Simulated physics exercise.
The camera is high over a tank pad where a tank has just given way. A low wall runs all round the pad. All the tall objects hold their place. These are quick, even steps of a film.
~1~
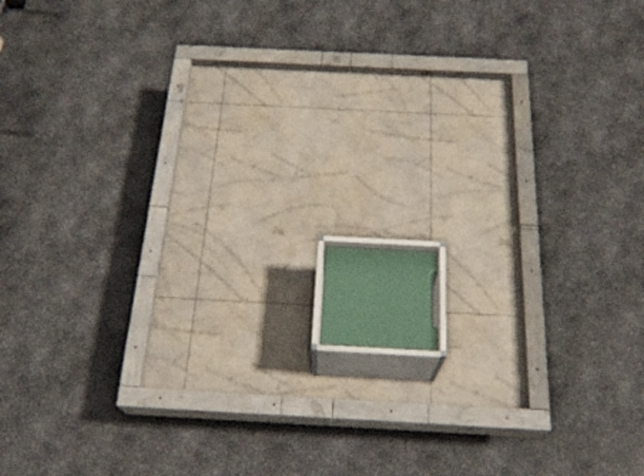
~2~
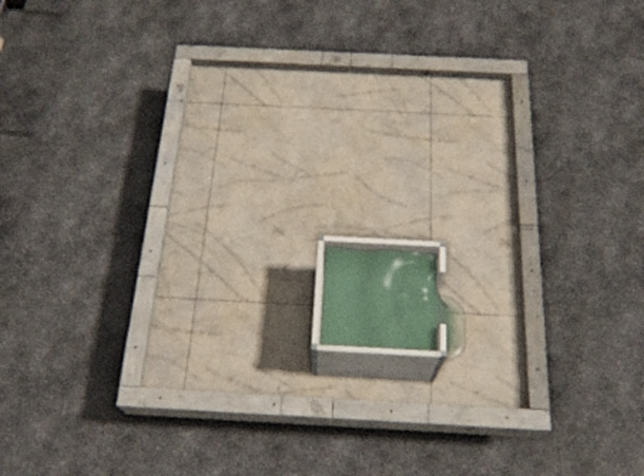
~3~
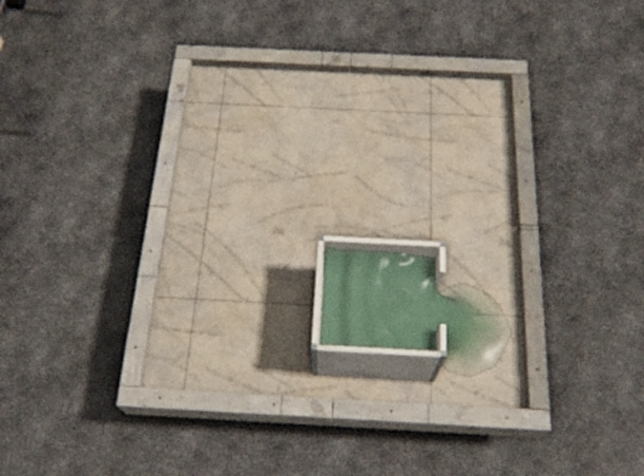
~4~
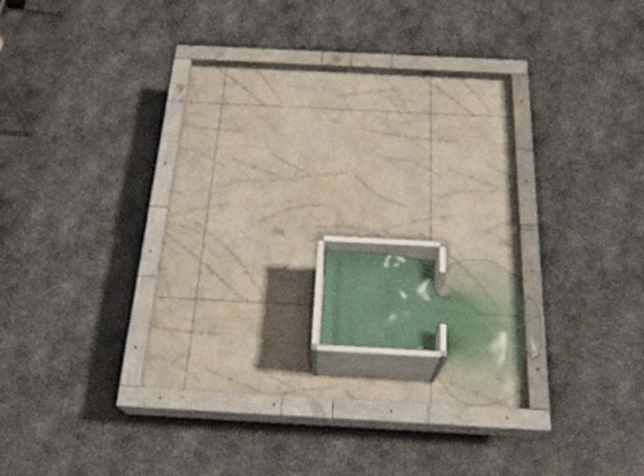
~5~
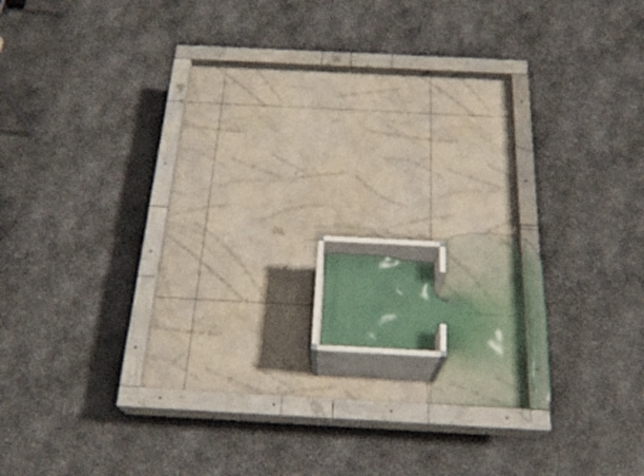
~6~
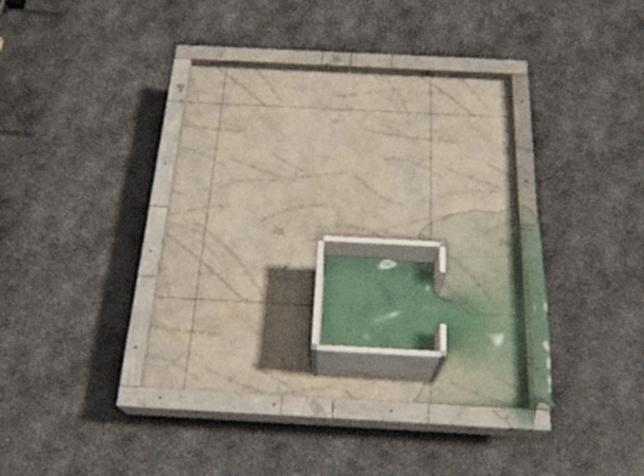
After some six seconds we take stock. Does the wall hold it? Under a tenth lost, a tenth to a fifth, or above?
Over the wall goes more than a fifth.
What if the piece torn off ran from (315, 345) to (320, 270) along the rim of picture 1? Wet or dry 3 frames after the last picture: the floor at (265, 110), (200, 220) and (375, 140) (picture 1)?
One after the other: Not flooded, awash, clear.
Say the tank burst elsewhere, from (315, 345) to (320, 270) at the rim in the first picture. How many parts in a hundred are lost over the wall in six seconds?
Near 28 in a hundred.
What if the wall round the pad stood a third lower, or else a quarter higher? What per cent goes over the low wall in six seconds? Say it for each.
Roughly 54 per cent, then 24 per cent.
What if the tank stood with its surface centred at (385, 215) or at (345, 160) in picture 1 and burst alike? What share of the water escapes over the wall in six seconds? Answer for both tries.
In turn 32 and 24 per cent.
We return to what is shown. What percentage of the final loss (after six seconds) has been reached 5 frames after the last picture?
Roughly 45 per cent.
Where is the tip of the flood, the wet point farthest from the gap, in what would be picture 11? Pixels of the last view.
Close to (500, 89).
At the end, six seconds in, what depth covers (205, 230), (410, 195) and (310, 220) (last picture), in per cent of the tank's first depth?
In turn 4, 2 and 0 in a hundred.
A moment on, water covers 20 % of the floor; the low wall has let 9 % over.
Next, water covers 25 % of the floor; the low wall has let 15 % over.
Then, water covers 30 % of the floor; the low wall has let 28 % over.
Later, water covers 50 % of the floor; the low wall has let 32 % over.
In the end, water covers 60 % of the floor; the low wall has let 33 % over.
